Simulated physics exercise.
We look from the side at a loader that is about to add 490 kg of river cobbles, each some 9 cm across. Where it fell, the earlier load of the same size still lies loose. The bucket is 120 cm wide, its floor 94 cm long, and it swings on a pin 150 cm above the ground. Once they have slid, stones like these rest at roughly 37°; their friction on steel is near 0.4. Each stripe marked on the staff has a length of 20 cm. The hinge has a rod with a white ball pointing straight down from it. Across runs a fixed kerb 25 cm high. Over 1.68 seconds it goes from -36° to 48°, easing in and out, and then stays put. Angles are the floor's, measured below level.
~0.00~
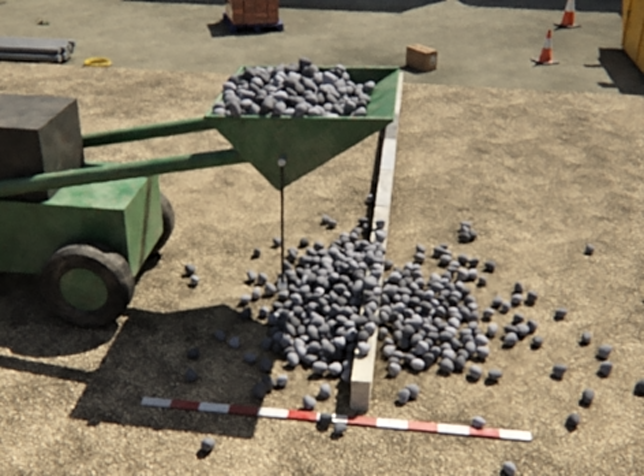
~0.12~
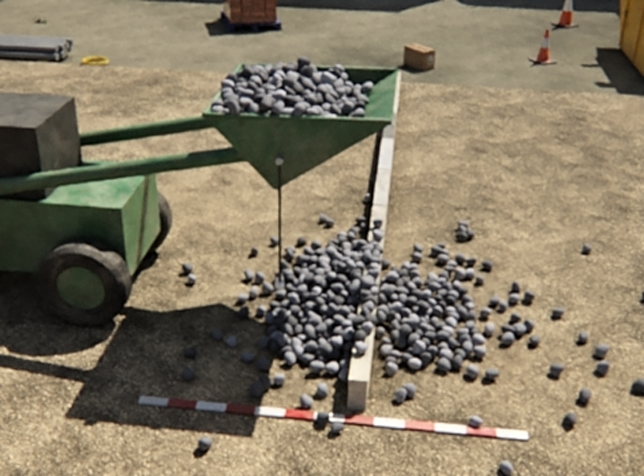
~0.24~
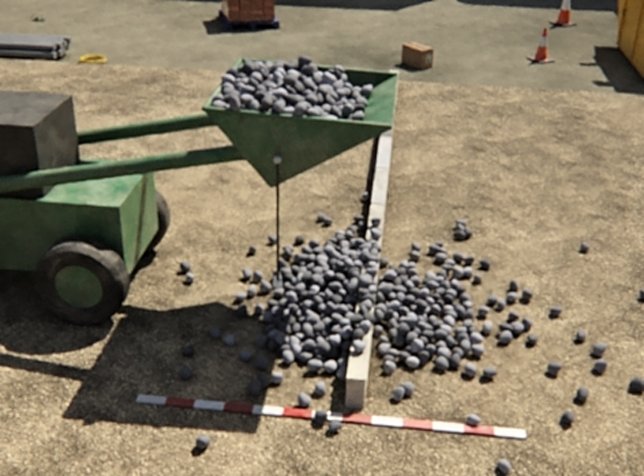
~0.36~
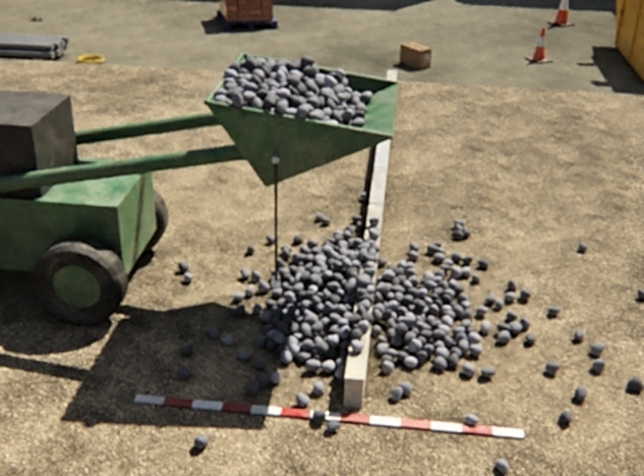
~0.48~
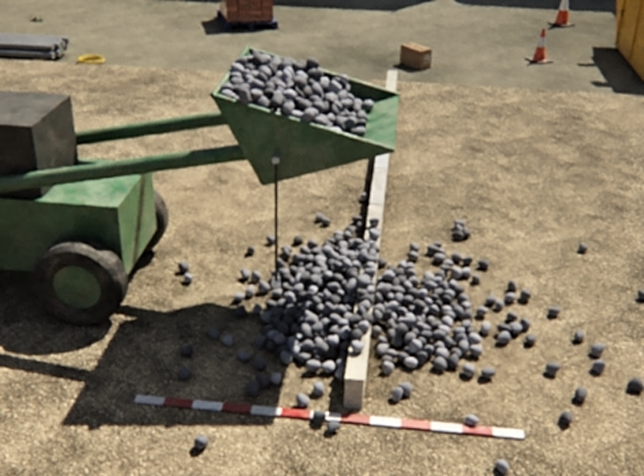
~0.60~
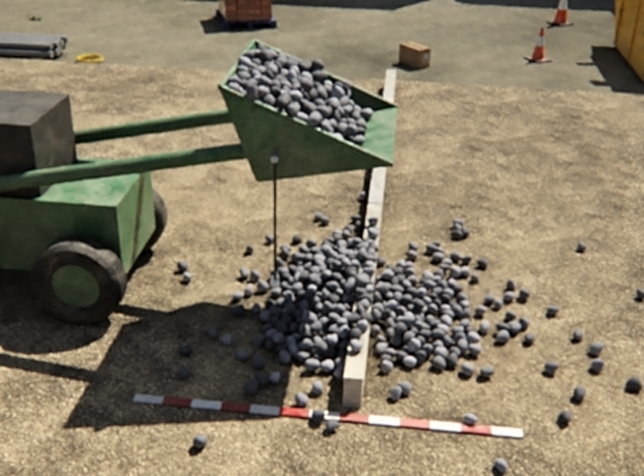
On a sunlit gravel yard, a green loader holds a bucket heaped with grey stones above a loose pile lying on both sides of a pale kerb. The bucket barely moves at first, then steadily tilts, its right edge lowering and its back rising, while the stones shift slightly inside.
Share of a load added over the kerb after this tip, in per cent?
Some 93 %.
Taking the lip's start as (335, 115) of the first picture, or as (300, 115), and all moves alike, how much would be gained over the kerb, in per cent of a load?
Some 30 percent, and then 5 percent.
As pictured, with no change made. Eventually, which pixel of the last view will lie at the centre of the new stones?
Middle: Approx. (424, 295) px.
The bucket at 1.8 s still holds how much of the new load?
It still holds about 10 per cent.
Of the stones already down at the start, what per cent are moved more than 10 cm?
Roughly 20 % of them.
After 1.3 s the floor is at 35°; in per cent of one load, 89 in the bucket, 72 on this side of the kerb, 39 over the kerb; the foremost stones are past the picture's edge.
After 1.8 s the floor is at 48°; in per cent of one load, 10 in the bucket, 88 on this side of the kerb, 101 over the kerb; the foremost stones are past the picture's edge.
After 2.1 s the floor is at 48°; in per cent of one load, 0 in the bucket, 74 on this side of the kerb, 127 over the kerb; the foremost stones are at (643, 318).
After 4.8 s the floor is at 48°; in per cent of one load, 0 in the bucket, 73 on this side of the kerb, 127 over the kerb; the foremost stones are past the picture's edge. Net gain over the kerb, 93.
